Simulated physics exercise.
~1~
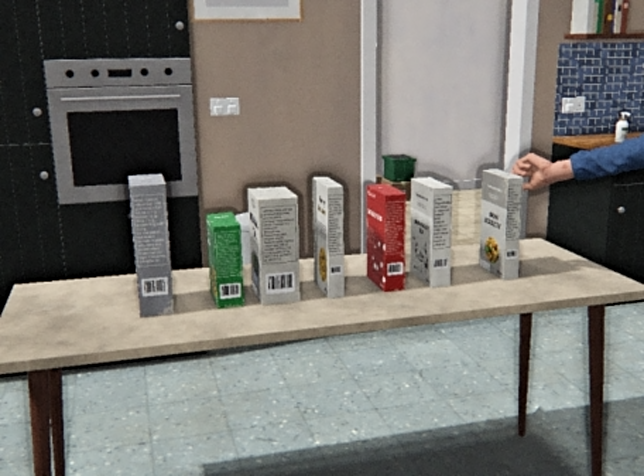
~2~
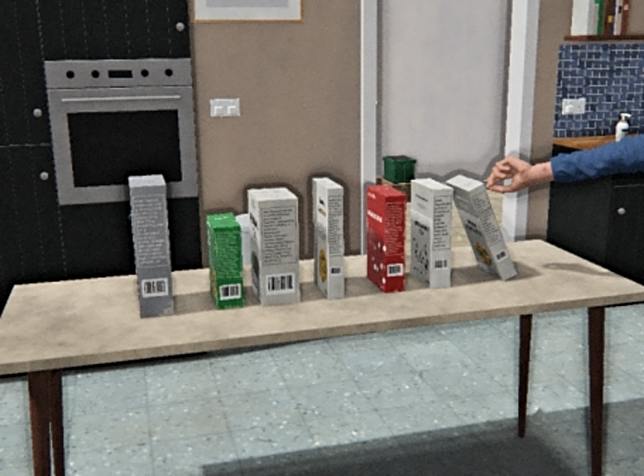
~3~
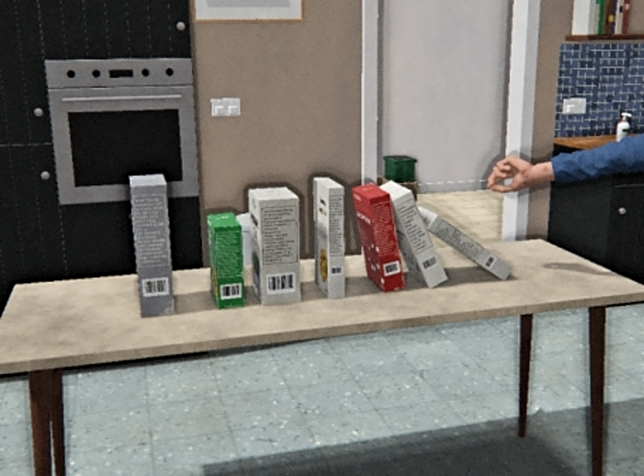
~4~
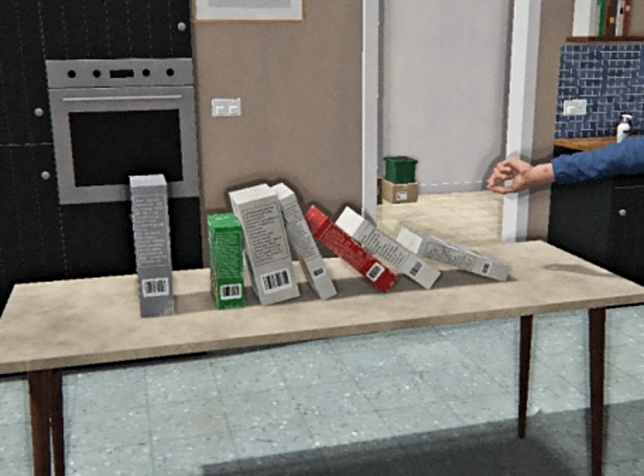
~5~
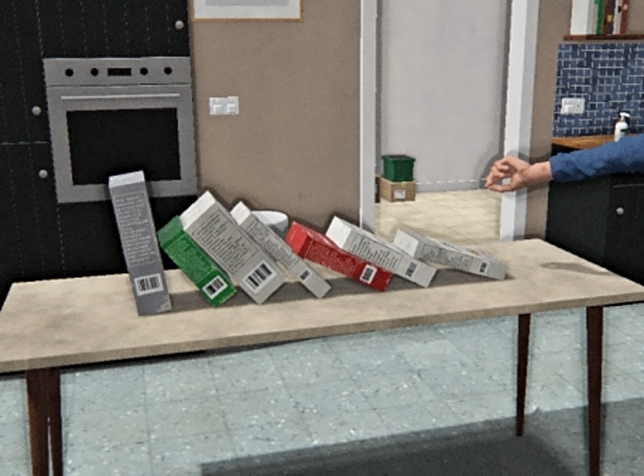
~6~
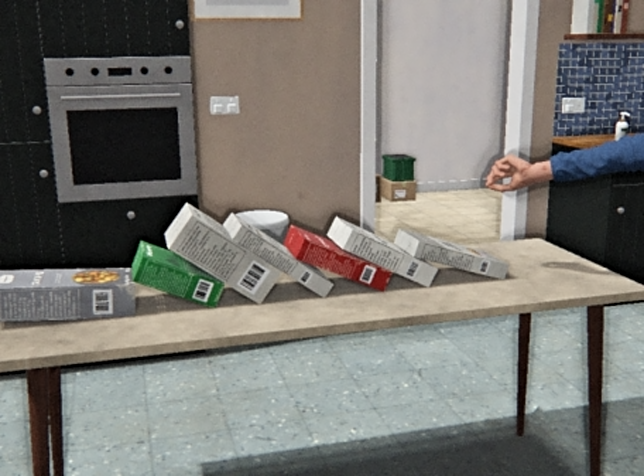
The clip opens on seven upright boxes lined up across a table in a kitchen, one green and one red among paler ones, with a hand touching the box at the right end. The hand tips that box to the left and then stays still. The box slides down as its pale neighbour and the red box begin to lean. The lean passes leftward through the next pale boxes, then reaches the green one, which tilts against the tall grey box at the left end. Finally the grey box falls flat, and the others rest slanted in an overlapping row, none left standing.
